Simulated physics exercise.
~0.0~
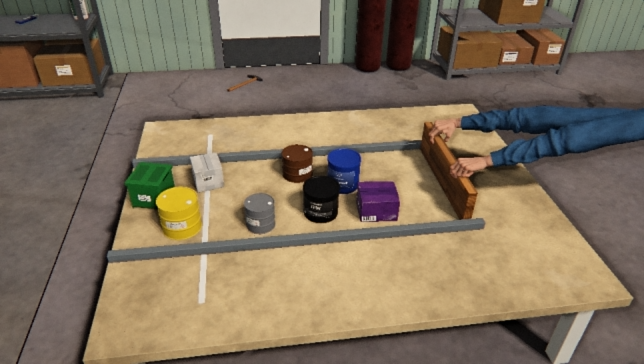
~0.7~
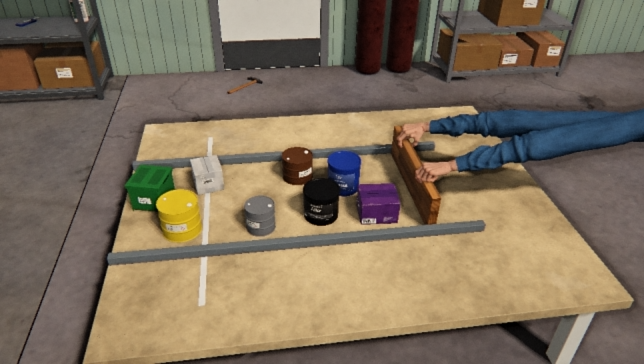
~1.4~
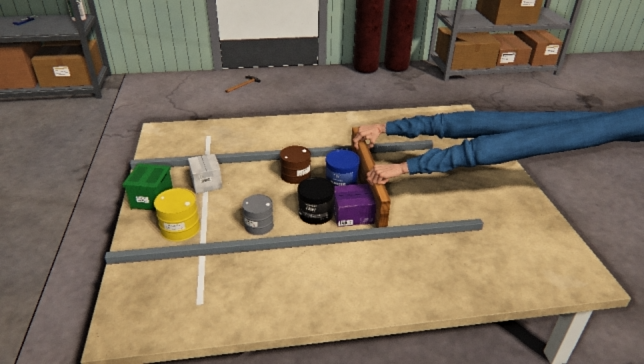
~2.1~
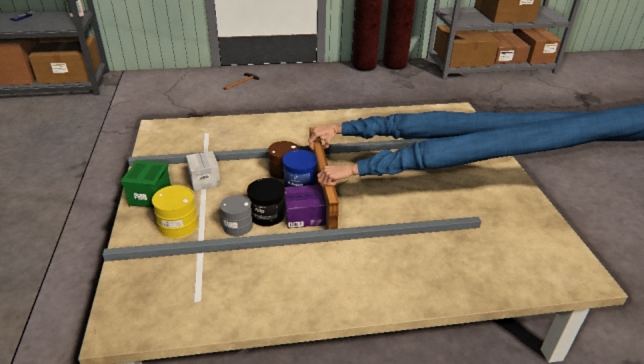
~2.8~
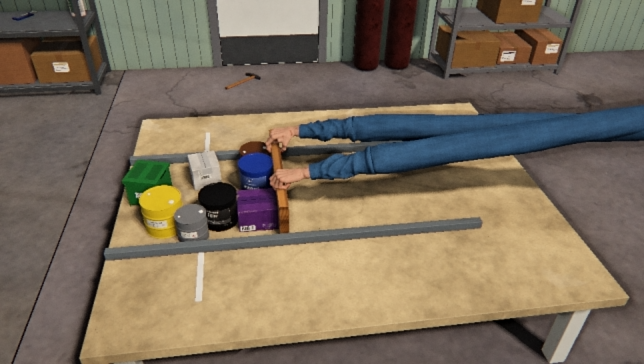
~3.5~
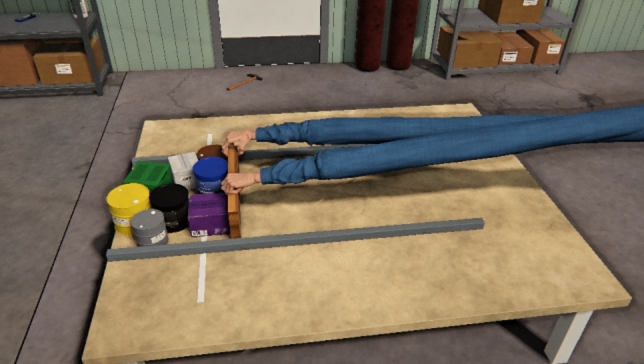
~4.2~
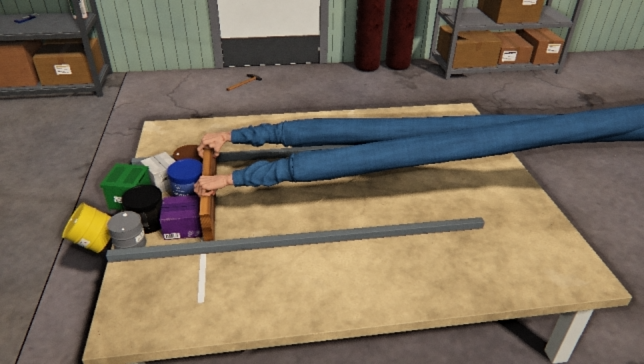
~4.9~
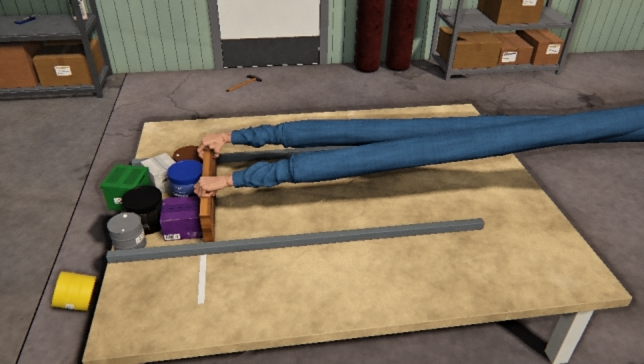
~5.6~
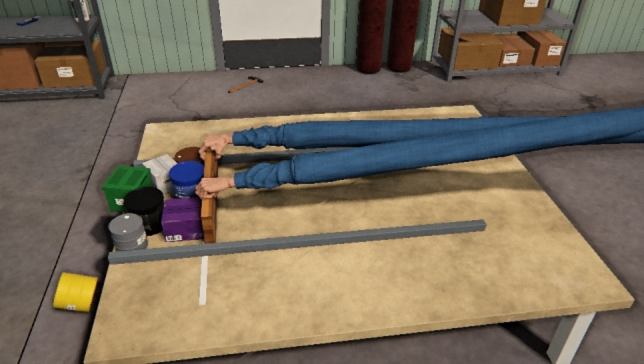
On a low table in a workshop, two hands slide an upright plank leftward between two grey rails, gathering eight boxes and tubs toward the left edge, where the yellow tub tips off to the floor and the plank stops with the others still crowded at the edge.
